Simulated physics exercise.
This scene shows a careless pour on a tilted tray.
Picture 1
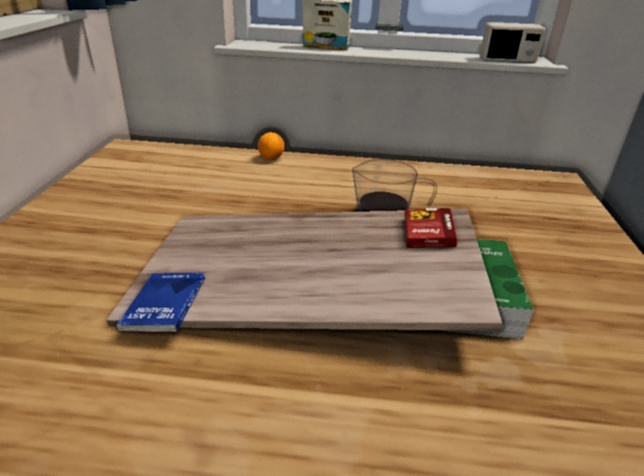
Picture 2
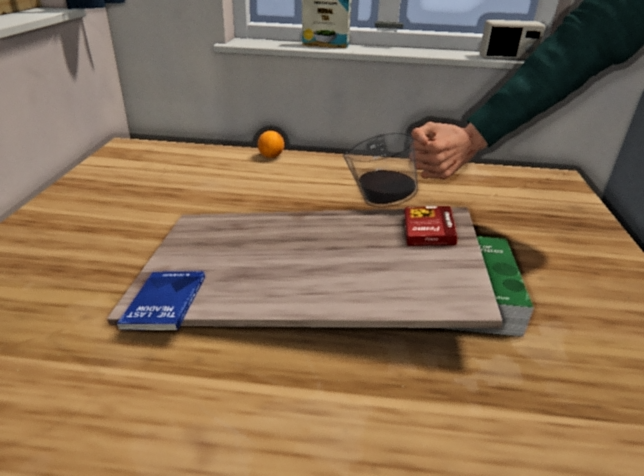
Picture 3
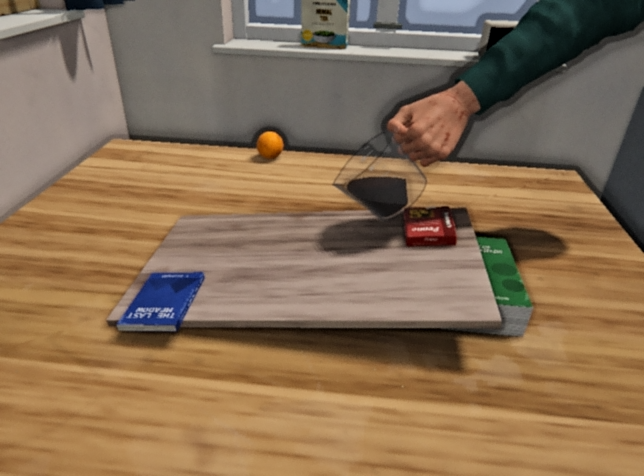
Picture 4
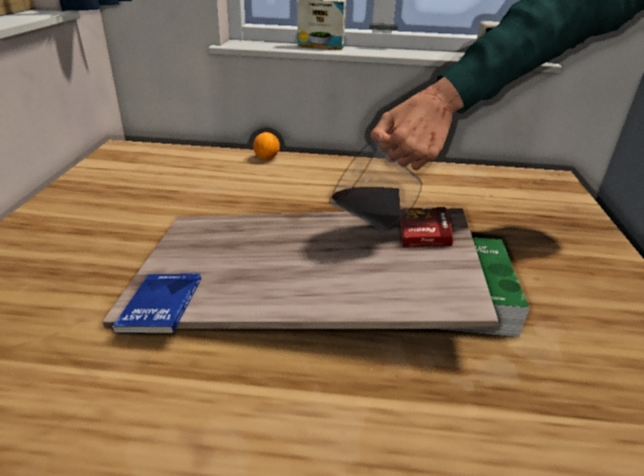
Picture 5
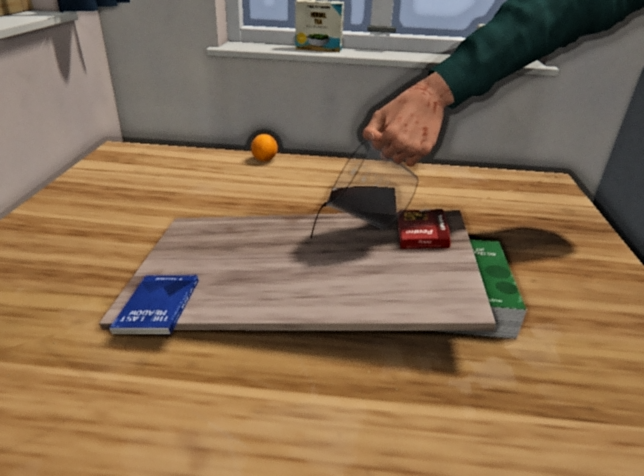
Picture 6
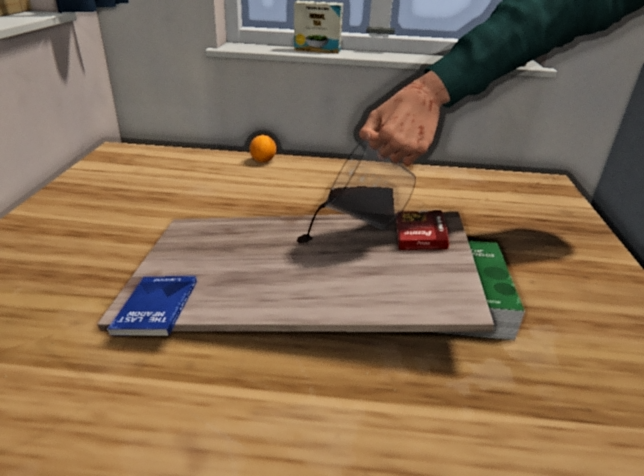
A hand lifts a glass jug, tilts it, and pours dark liquid onto a board.
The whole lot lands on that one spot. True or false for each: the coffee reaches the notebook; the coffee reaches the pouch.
Notebook: False; pouch: False.
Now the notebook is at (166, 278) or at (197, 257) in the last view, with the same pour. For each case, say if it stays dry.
Place one: It is left alone; place two: It is overrun.
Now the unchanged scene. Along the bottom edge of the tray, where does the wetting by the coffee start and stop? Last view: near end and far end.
Near point (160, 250), far point (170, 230).
Shortly, it runs down to the left; the notebook is still dry; the pouch is still dry.
Then, it runs down to the left and off the end; the notebook is still dry; the pouch is still dry.
At the finish, it runs down to the left and off the end; the notebook is still dry; the pouch is still dry.
